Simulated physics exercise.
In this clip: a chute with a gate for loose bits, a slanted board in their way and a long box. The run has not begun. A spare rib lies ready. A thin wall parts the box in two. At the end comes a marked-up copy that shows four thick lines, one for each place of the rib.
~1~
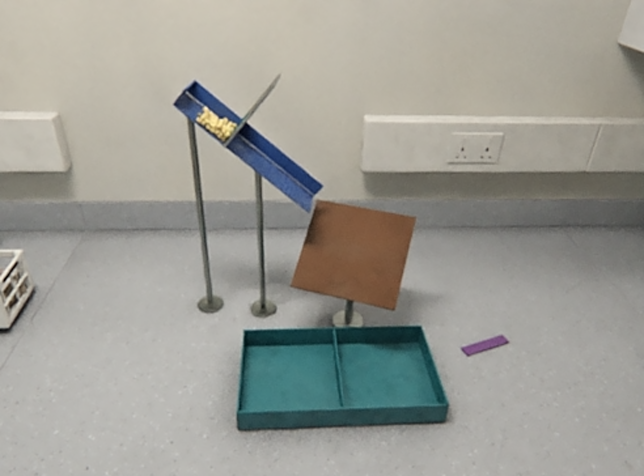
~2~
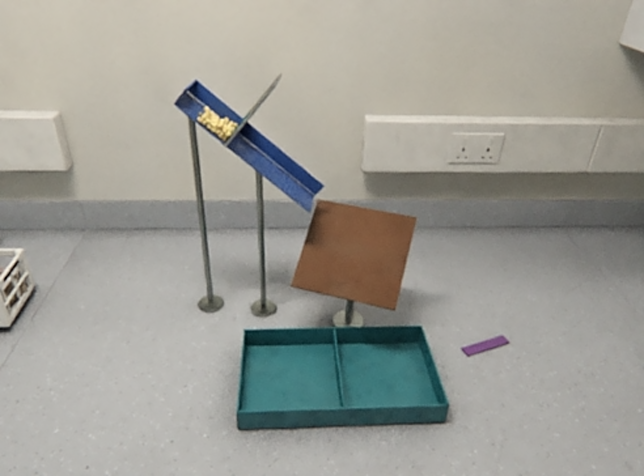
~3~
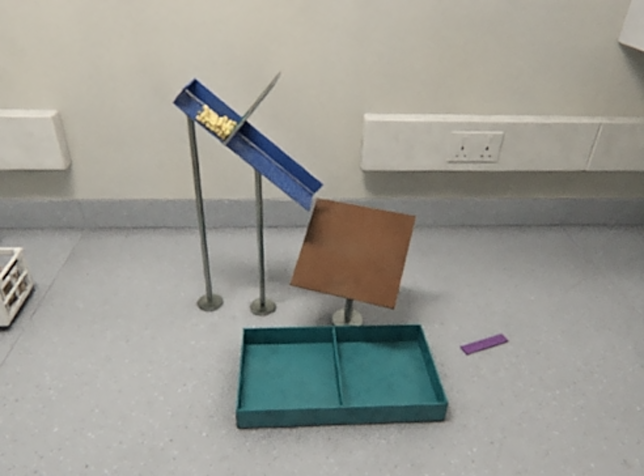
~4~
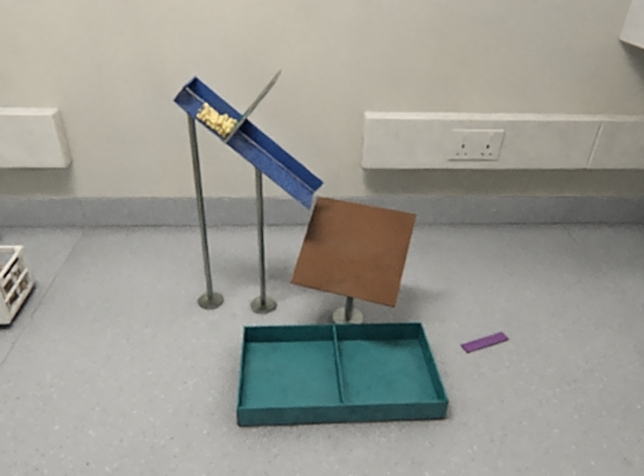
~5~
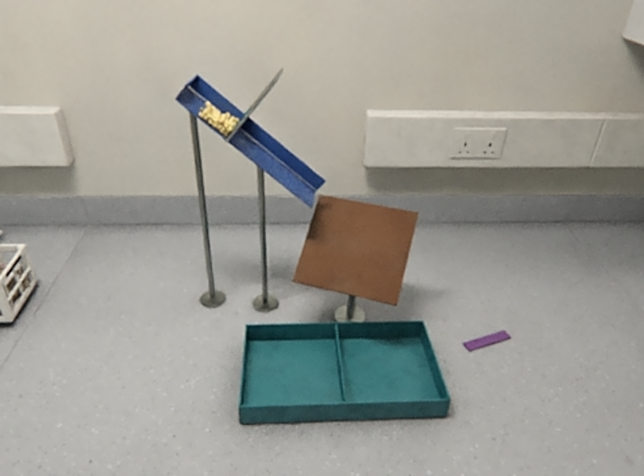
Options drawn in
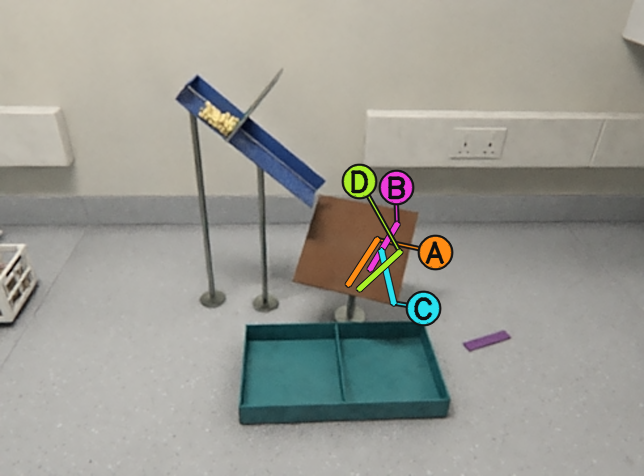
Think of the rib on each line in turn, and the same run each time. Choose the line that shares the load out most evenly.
B.
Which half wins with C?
The right half.
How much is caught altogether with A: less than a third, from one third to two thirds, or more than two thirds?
More than two thirds.
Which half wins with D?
More lands on the left.
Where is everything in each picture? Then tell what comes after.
The first frame shows load behind the gate near (221, 124), soya beans; lip of the chute near (311, 205), sloping fairly steeply.
The second frame shows middle of the board near (354, 251), tilted fairly steeply; middle of its low edge near (341, 298); of its high edge near (366, 208).
The third frame shows front corners of the box near (236, 410) and (448, 403); front end of its middle wall near (344, 407).
The fourth frame shows middle of the load near (221, 121); lip near (311, 202).
The fifth frame shows middle of the load near (223, 119); lip near (313, 200).
On the marked copy, line A from (377, 239) to (348, 284); line B from (397, 224) to (370, 269); line C from (381, 250) to (393, 303); line D from (399, 252) to (359, 288).
Choosing A, of what is caught, all but a few in the left half, a small share in the right.
Choosing B, of what is caught, close to a third in the left half, close to two thirds in the right.
Choosing C, of what is caught, a small share in the left half, all but a few in the right.
Choosing D, of what is caught, the bulk in the left half, a small share in the right.
